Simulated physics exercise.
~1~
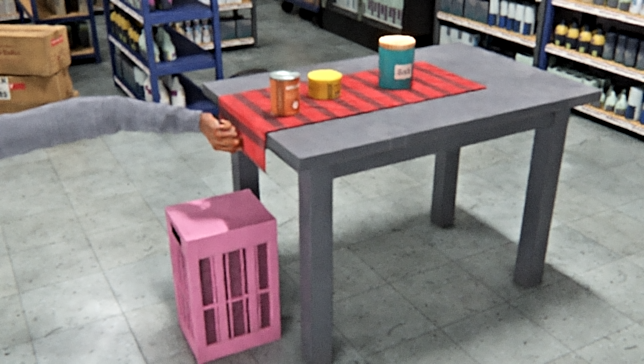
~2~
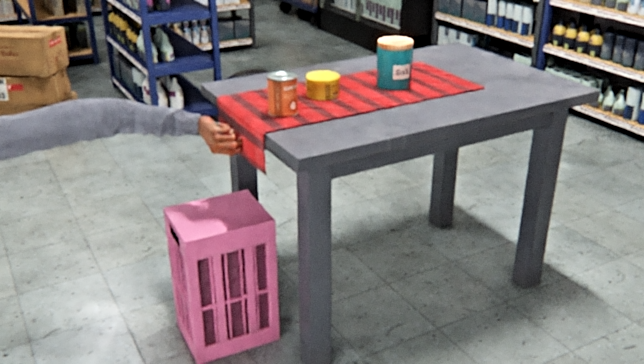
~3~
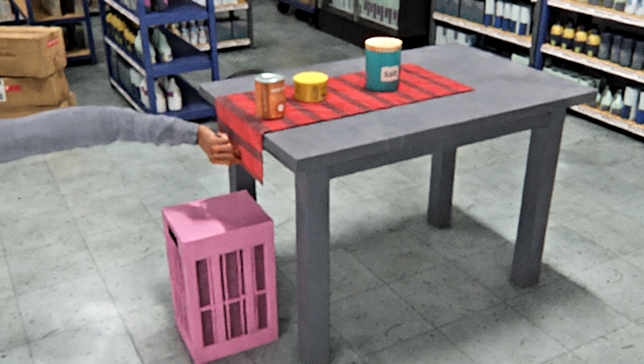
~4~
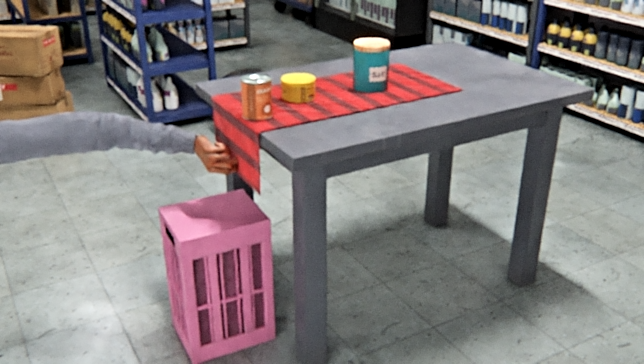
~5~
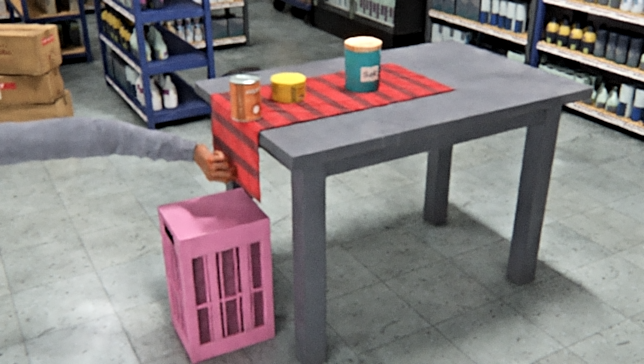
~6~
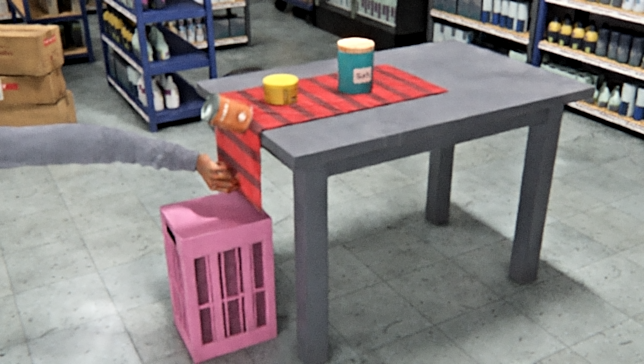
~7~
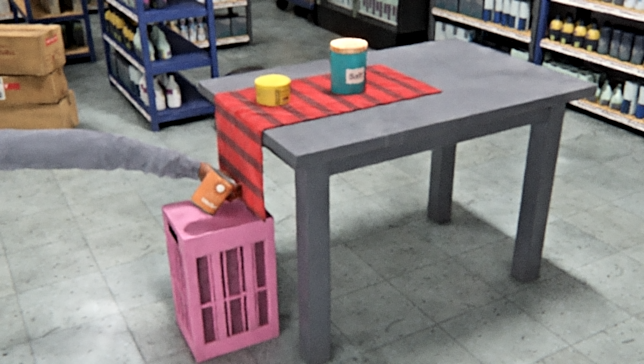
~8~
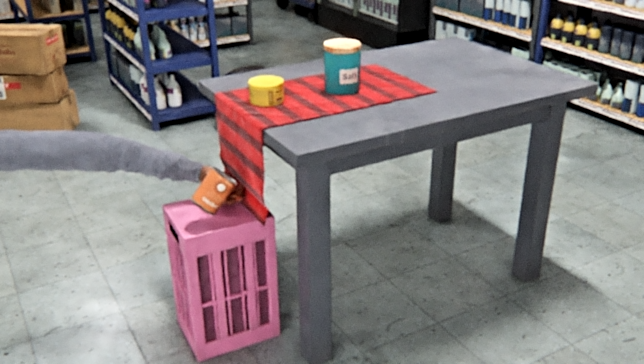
Hand drawing a red striped cloth down toward a pink crate, tipping an orange tin off the table; yellow tub and canister staying on.
